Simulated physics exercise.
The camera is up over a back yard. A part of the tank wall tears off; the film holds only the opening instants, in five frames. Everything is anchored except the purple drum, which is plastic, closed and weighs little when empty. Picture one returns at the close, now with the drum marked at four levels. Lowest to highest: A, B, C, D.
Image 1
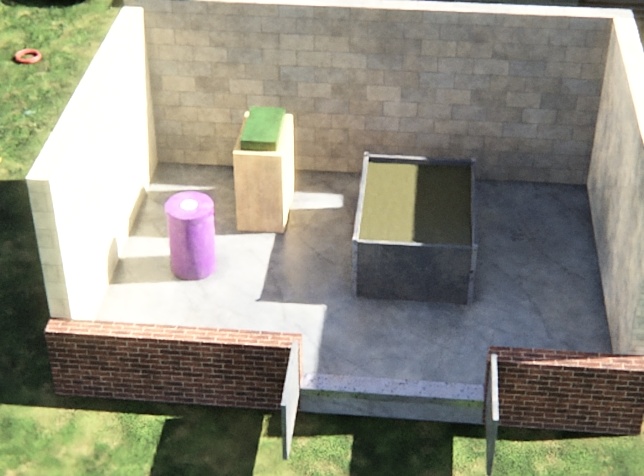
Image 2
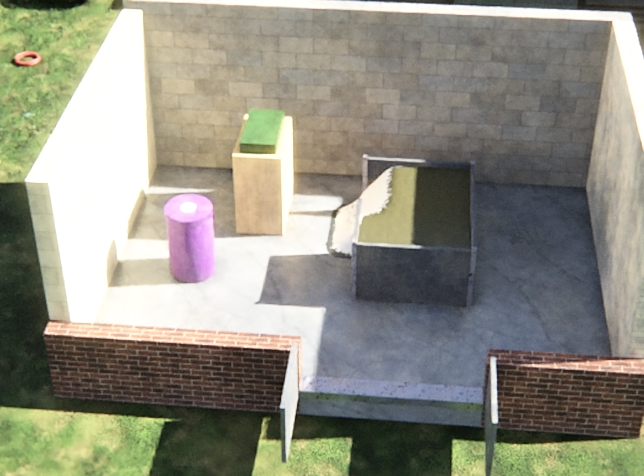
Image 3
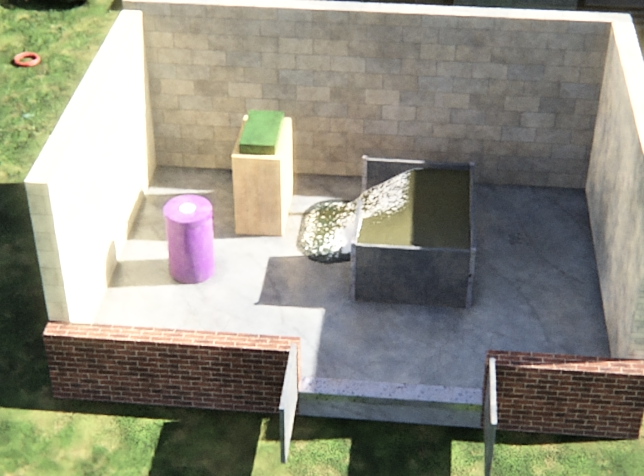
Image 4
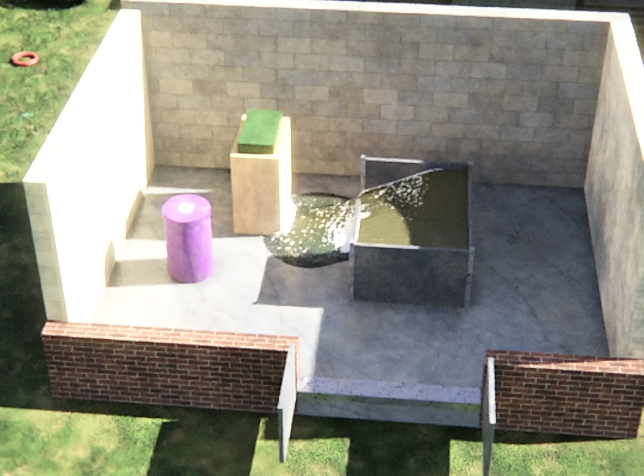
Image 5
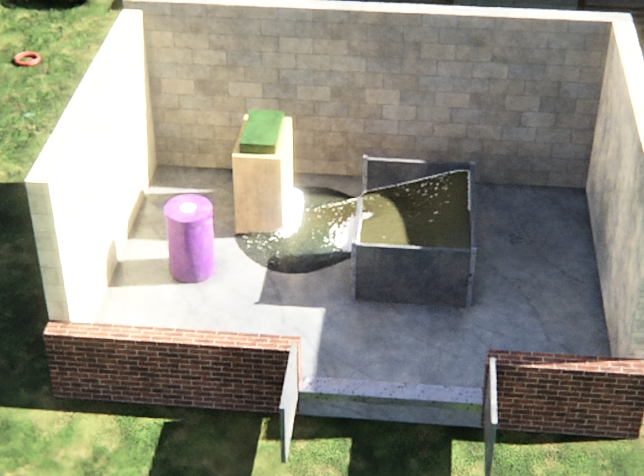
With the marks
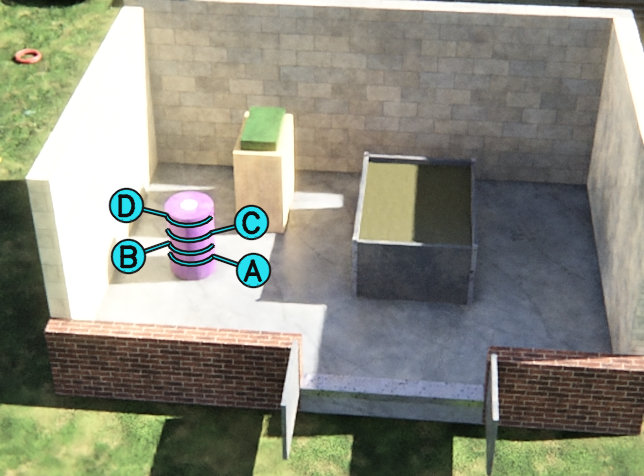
Water pours from the left side of a full tank and spreads across the ground.
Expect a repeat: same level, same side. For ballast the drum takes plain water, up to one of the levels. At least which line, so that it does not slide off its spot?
Go for A.
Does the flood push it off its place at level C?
No, not at all.
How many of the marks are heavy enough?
All of them.
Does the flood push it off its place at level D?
No, that is safe.
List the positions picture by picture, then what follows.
In the first picture, lid of the purple drum at (189, 205); tank full, its middle at (417, 204); open gate at (395, 343).
In the second picture, water covers 2 % of the ground, mostly out of sight from here.
In the third picture, 4 % of the ground under water, its edge towards the drum at (310, 250).
In the fourth picture, 7 % of the ground under water, its edge towards the drum at (281, 255).
In the fifth picture, lid of the purple drum at (188, 208); 9 % of the ground under water, its edge towards the drum at (256, 257).
In cyan, A at (188, 264); B at (187, 253); C at (186, 240); D at (185, 225); from the bottom up A, B, C, D.
If A is chosen, it does not move.
If B is chosen, it does not move.
If C is chosen, it does not move.
If D is chosen, it does not move.
